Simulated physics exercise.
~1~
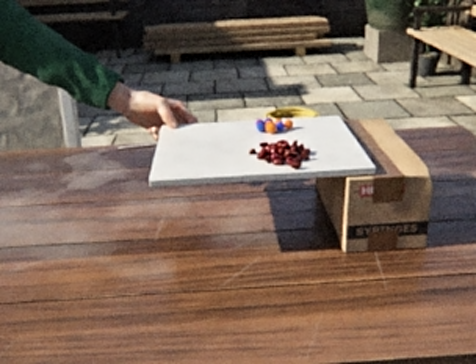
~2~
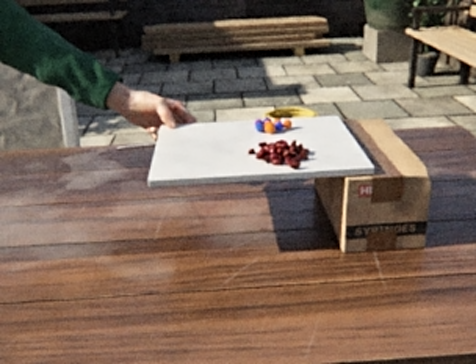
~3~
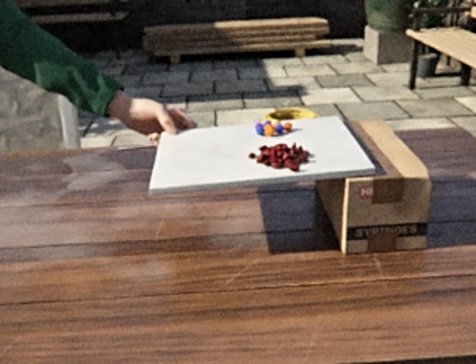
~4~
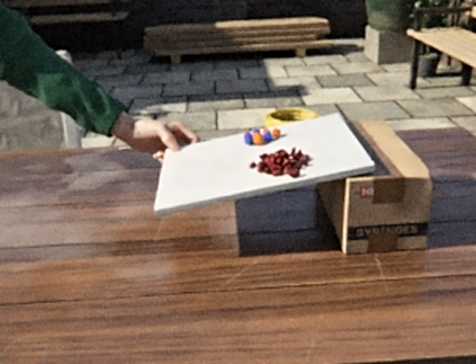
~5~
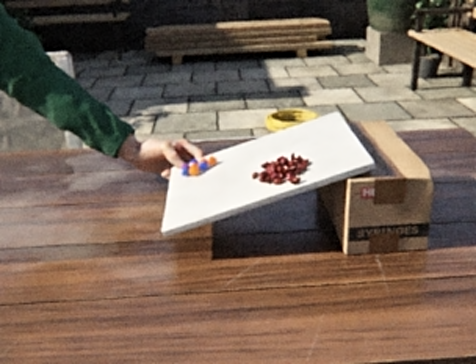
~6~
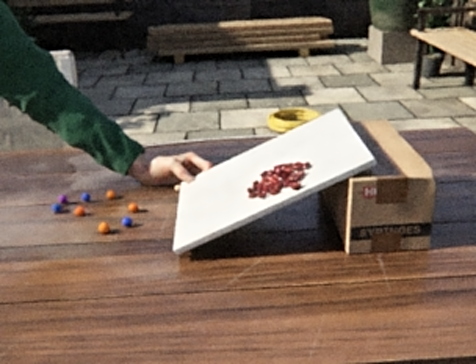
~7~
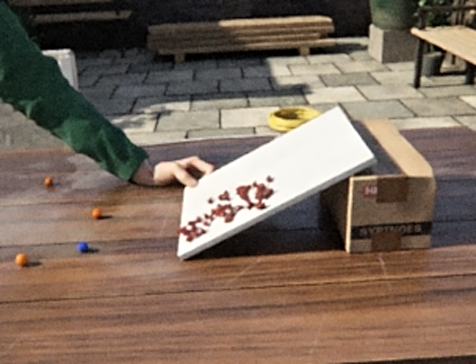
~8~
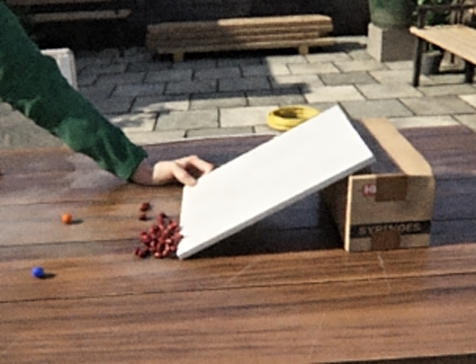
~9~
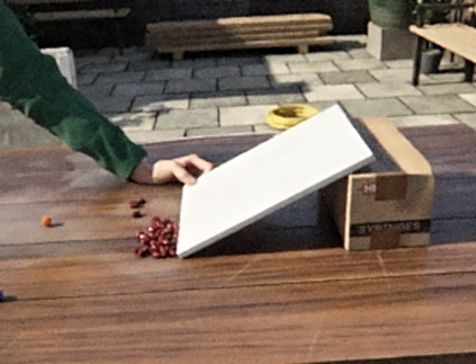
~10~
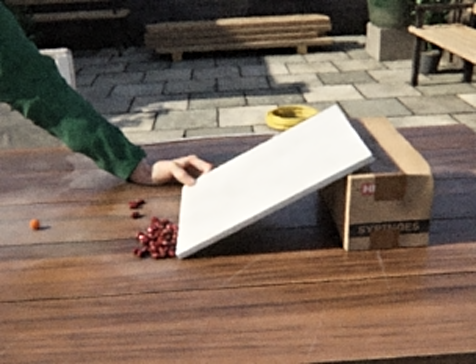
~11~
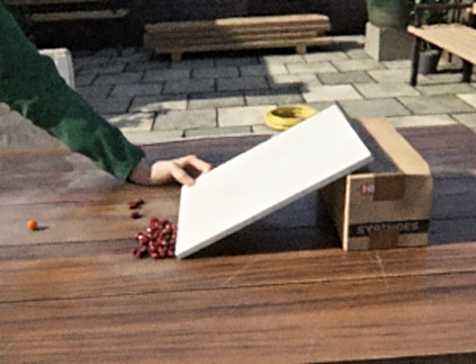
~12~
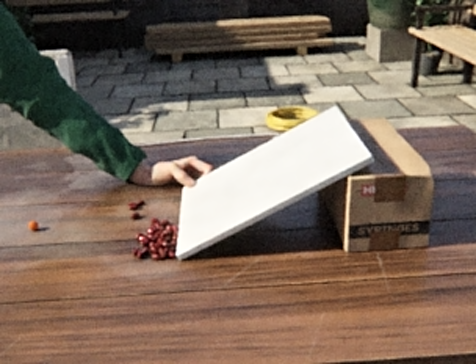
A hand lowers a white board; colored balls roll away left and red pieces slide down.
